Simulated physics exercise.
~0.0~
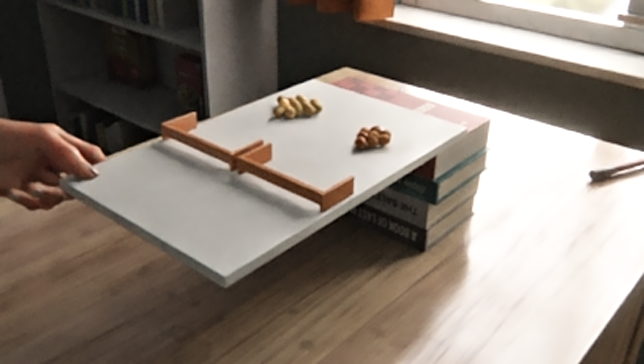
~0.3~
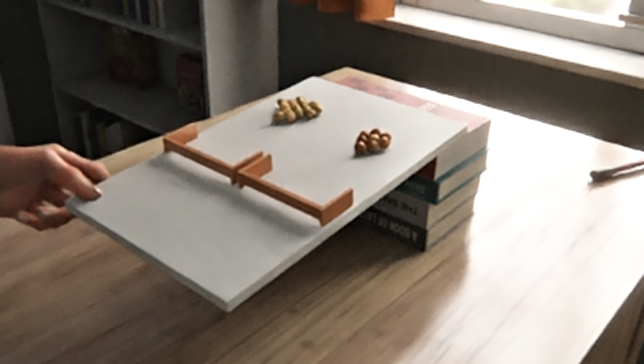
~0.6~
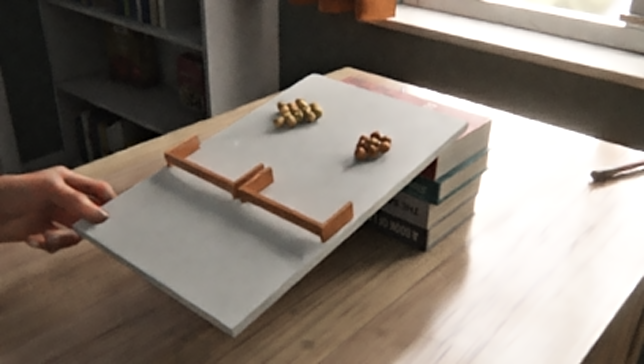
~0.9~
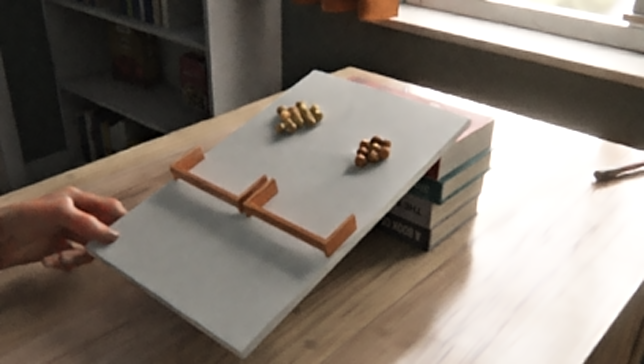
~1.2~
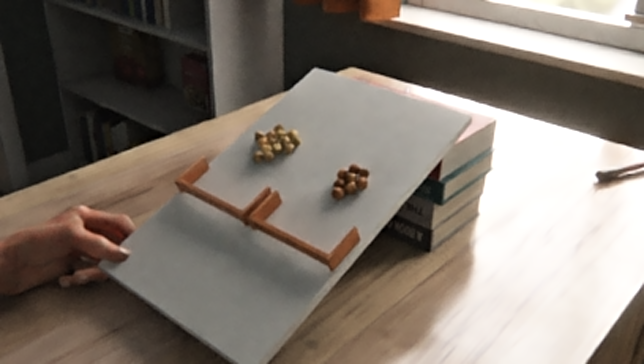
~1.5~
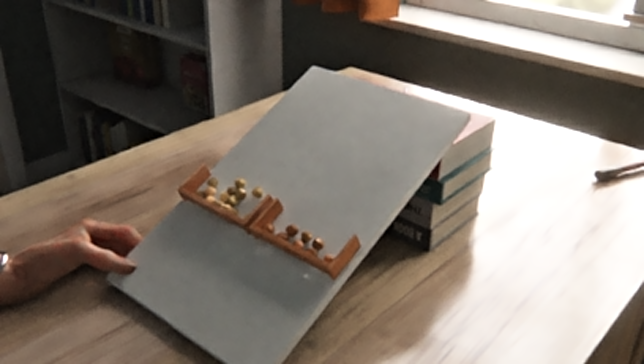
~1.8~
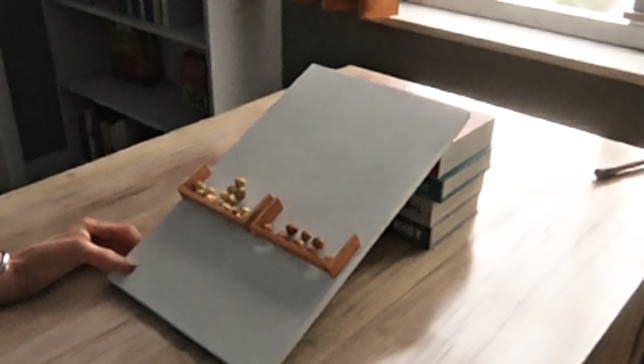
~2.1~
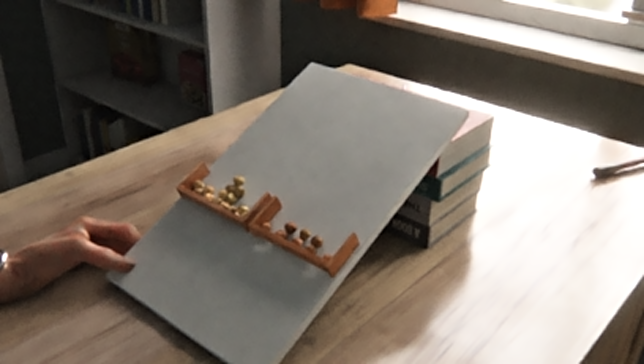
A hand lowers one end of a white board, and two bead clusters slide down against wooden barriers.
